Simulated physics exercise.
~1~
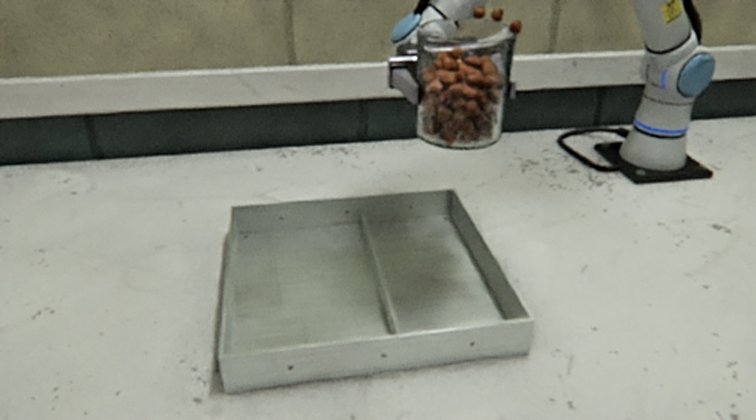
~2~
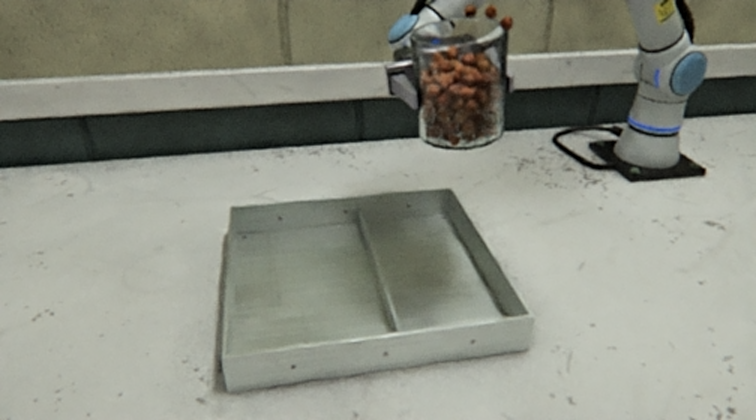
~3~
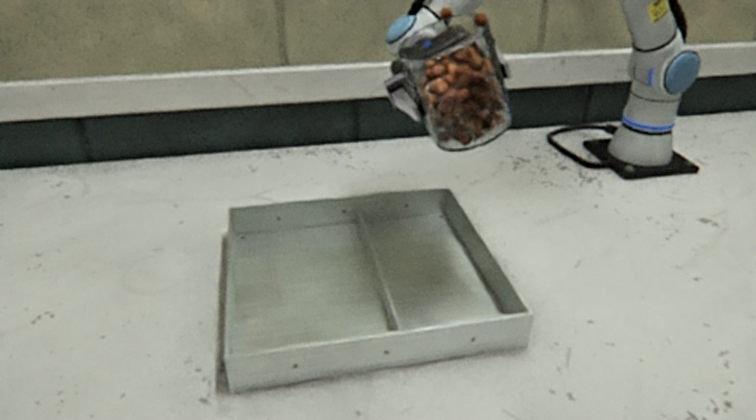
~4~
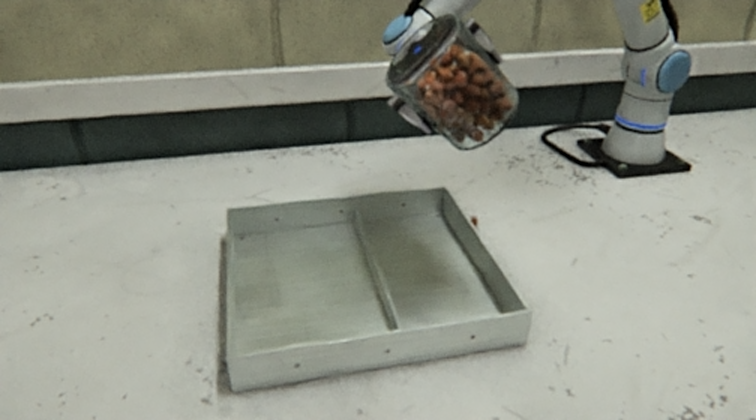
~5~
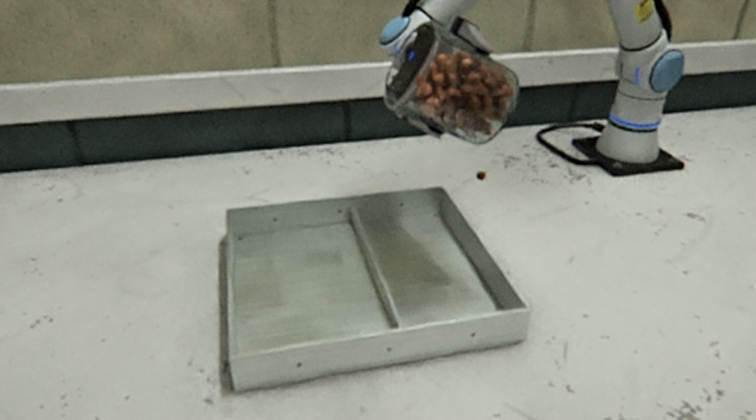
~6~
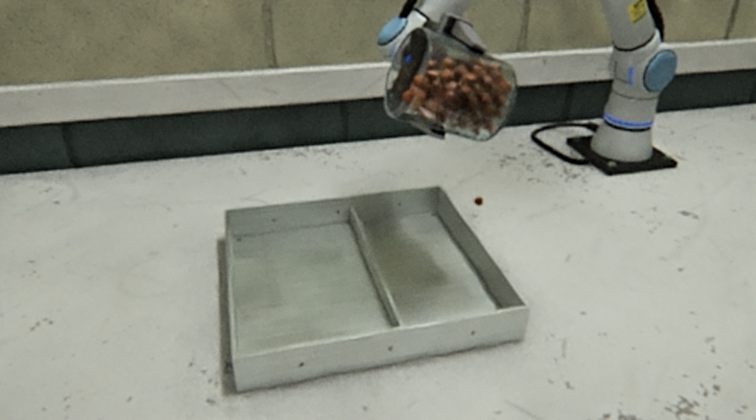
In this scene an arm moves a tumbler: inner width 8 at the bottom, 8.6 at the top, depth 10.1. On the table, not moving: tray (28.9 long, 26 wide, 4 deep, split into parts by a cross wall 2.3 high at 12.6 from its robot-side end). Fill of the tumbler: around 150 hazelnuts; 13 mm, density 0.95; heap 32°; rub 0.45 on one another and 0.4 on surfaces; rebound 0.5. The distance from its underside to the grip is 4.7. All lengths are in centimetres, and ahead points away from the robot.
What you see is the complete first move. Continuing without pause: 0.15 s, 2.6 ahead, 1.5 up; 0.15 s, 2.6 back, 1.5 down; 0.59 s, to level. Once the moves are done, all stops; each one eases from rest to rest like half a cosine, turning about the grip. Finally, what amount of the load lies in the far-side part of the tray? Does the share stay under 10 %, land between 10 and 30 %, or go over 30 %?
It stays under 10 %.
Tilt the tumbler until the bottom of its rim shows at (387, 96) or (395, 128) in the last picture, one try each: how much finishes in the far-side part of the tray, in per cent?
0 % and 20 %.
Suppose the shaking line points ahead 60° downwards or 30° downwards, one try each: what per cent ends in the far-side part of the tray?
Roughly 0 per cent, then 0 per cent.
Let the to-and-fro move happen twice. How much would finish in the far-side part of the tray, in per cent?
About 5 per cent in that case.
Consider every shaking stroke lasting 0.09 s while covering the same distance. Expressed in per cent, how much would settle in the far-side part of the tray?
20 %.
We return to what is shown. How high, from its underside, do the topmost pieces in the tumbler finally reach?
Around 9.5 centimetres above the underside.
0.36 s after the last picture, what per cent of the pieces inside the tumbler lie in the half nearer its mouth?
Around 35 per cent of it.
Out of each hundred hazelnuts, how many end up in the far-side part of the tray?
Estimate: Roughly 5 %.
Then, 0.36 s on, tilted 67° forward, highest piece 25 above the table; 147 in the tumbler, 1 on the table or floor, 4 in flight or on a rim.
Then, 0.71 s on, tilted 14° forward, highest piece 27 above the table; 145 in the tumbler, 5 in the far-side part, 1 in the robot-side part, 1 on the table or floor.
Then, 1.09 s on, level, highest piece 28 above the table; 145 in the tumbler, 5 in the far-side part, 1 in the robot-side part, 1 on the table or floor.
Then, 2.14 s on, level, highest piece 28 above the table; 145 in the tumbler, 5 in the far-side part, 1 in the robot-side part, 1 on the table or floor.
In the end, 145 in the tumbler, 5 in the far-side part, 1 in the robot-side part, 1 on the table or floor. That is 3 % in the far-side part of the tray.
